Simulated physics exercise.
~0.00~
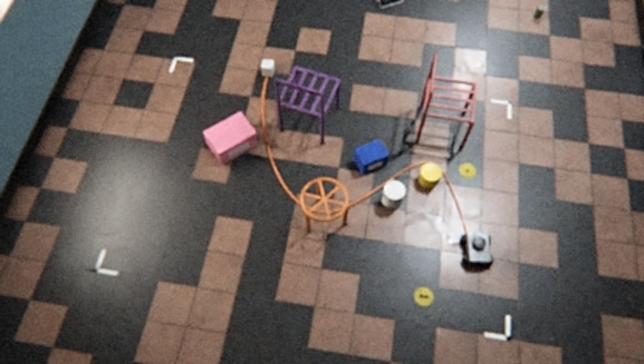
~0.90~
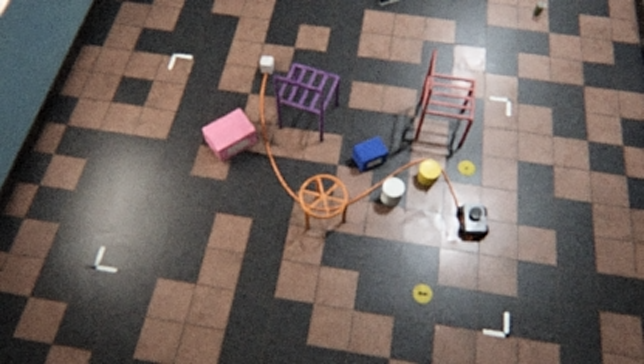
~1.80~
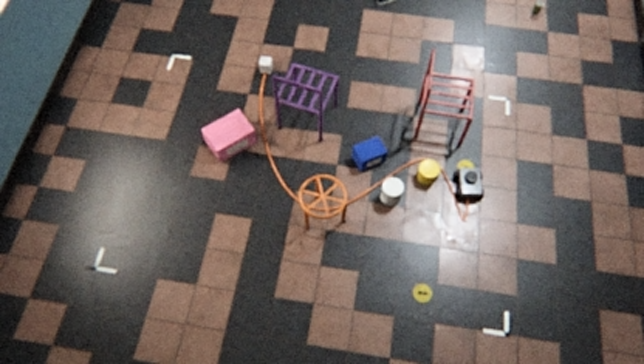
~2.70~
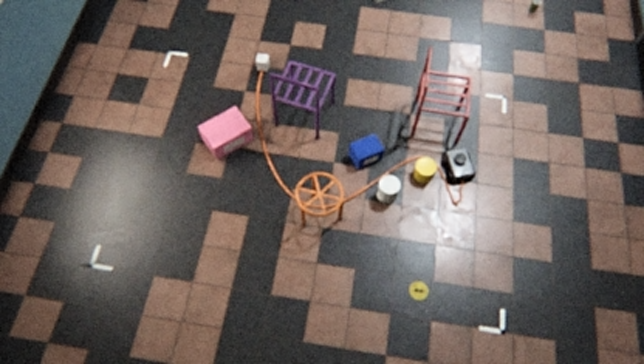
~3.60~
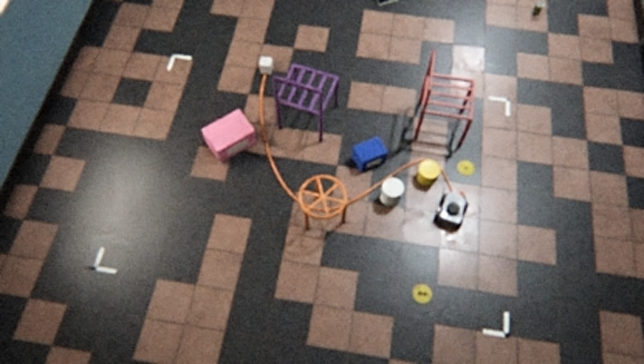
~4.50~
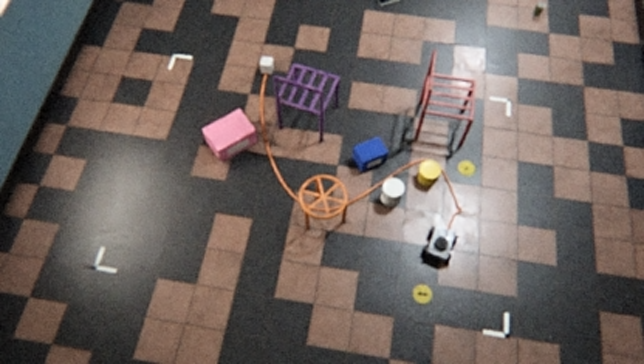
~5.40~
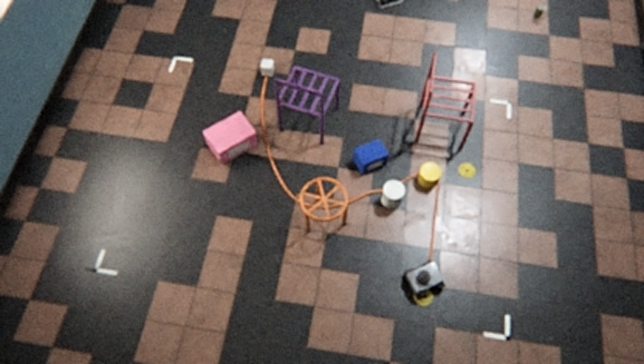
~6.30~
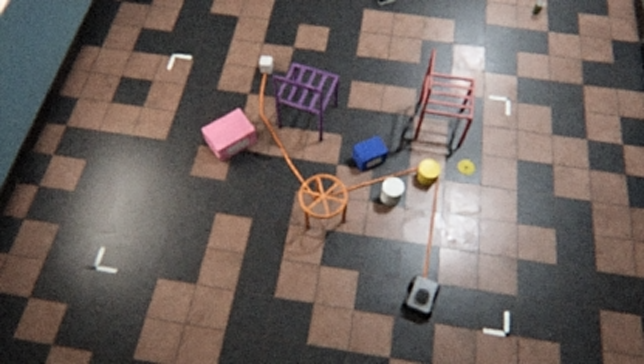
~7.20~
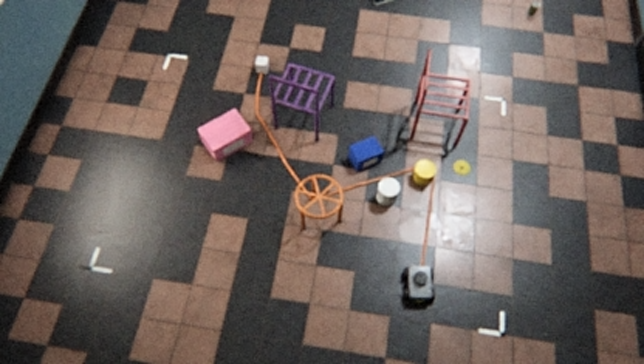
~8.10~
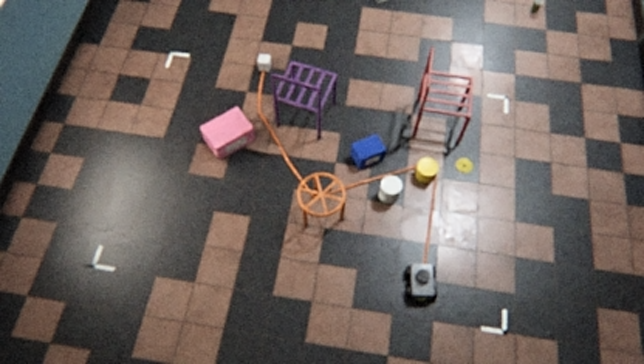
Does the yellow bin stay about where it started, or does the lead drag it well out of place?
The yellow bin stays about where it started. It hardly stirs, even with the lead running past it down to the cart.
A small cart trailing an orange lead rolled up the tiled floor to a yellow mark beside the yellow bin, then headed back down to a second mark and stopped, leaving the lead drawn straighter past the bin, which barely moved.
